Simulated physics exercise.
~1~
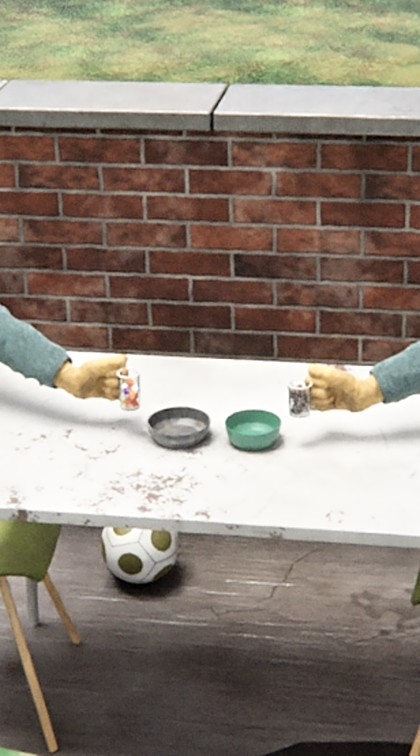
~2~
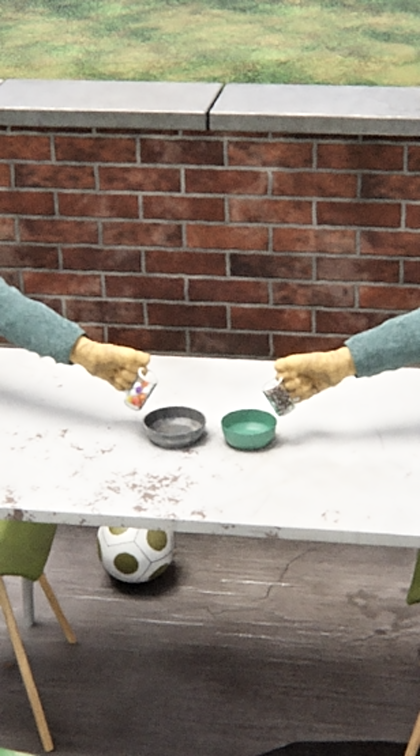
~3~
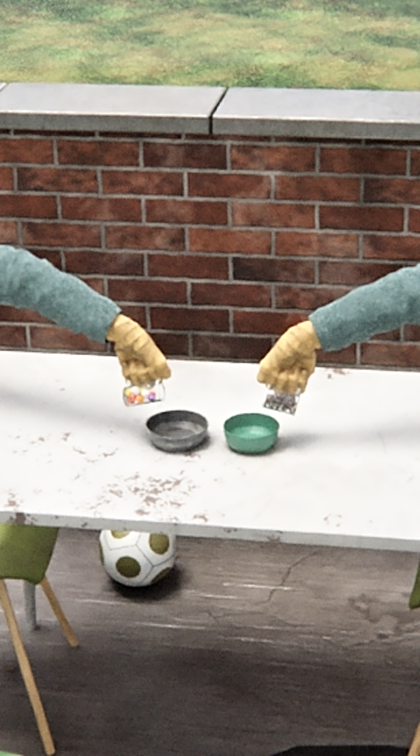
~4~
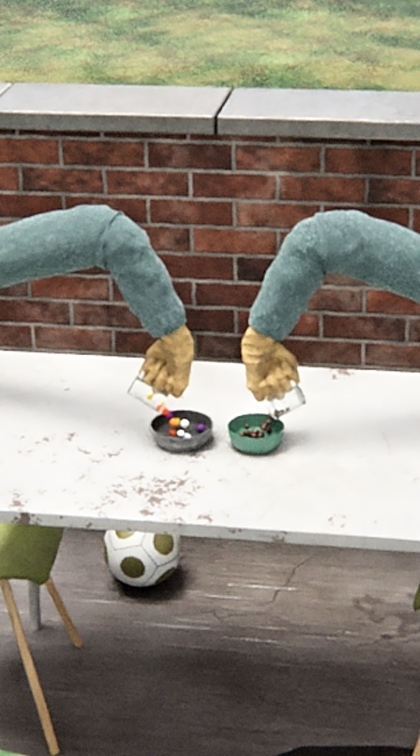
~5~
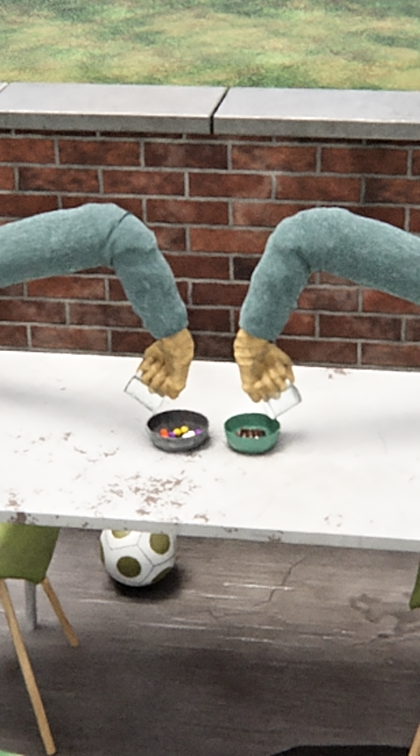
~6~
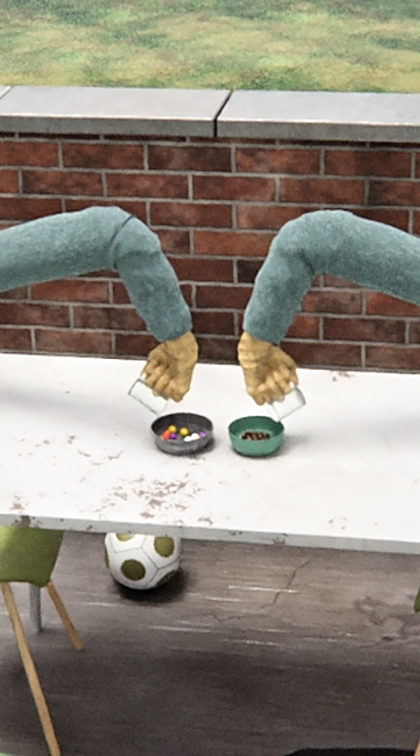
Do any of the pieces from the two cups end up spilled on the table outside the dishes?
No, none of them land on the table. All the colourful pieces end up in the grey dish on the left, and all the dark ones end up in the green dish on the right.
